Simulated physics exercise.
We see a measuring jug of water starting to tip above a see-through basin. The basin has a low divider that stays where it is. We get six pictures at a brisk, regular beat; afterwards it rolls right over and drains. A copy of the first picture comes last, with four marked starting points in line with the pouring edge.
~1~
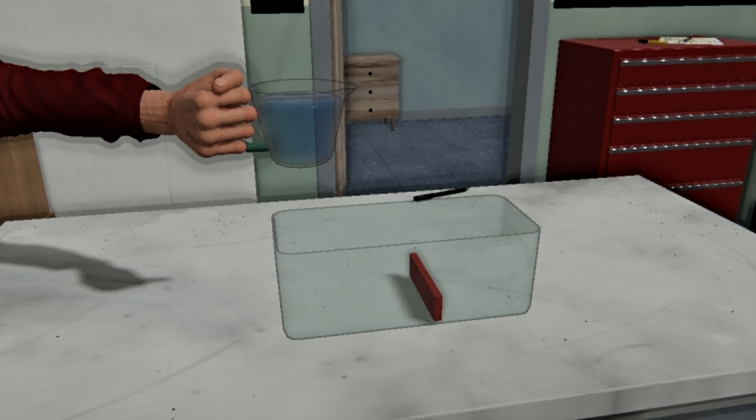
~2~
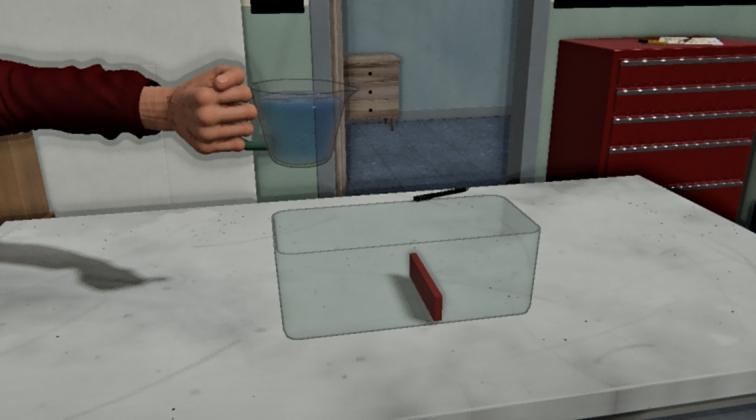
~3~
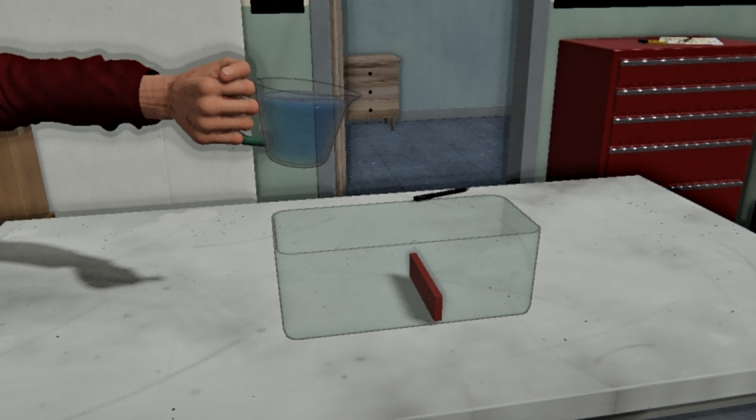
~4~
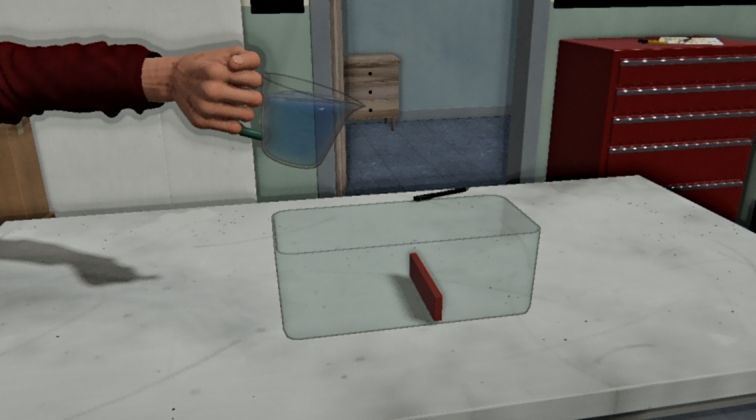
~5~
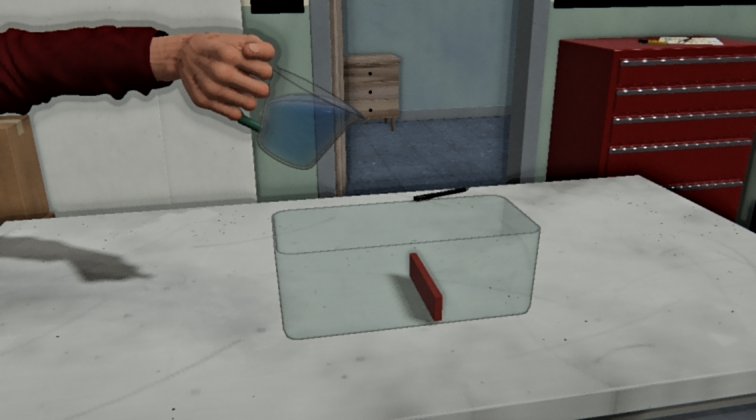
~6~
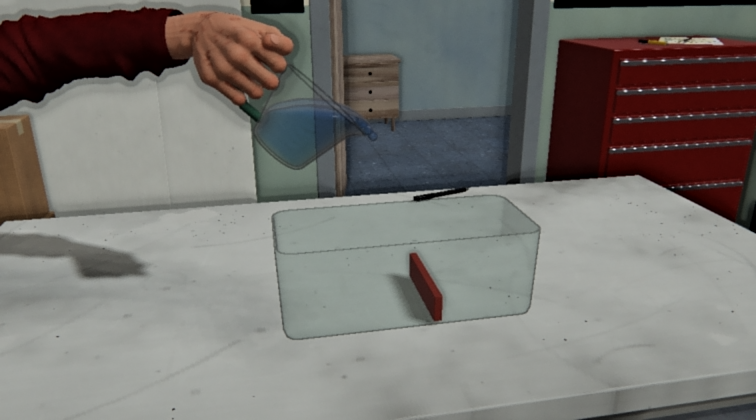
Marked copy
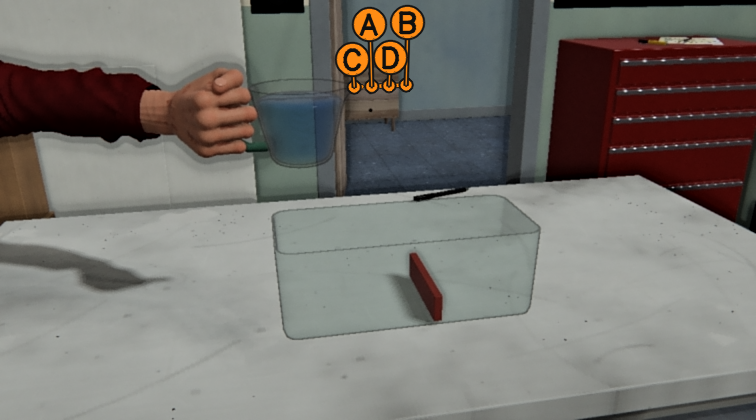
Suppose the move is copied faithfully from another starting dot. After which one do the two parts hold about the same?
D works best here.
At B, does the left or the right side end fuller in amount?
The right one.
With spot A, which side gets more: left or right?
More ends on the left.
On the marked copy, A at (371, 86); B at (406, 85); C at (354, 87); D at (388, 85).
With A, about 82 % ends left of the wall and 16 % right of it.
With B, about 17 % ends left of the wall and 81 % right of it.
With C, about 87 % ends left of the wall and 7 % right of it; 6 % is lost outside.
With D, about 54 % ends left of the wall and 45 % right of it.
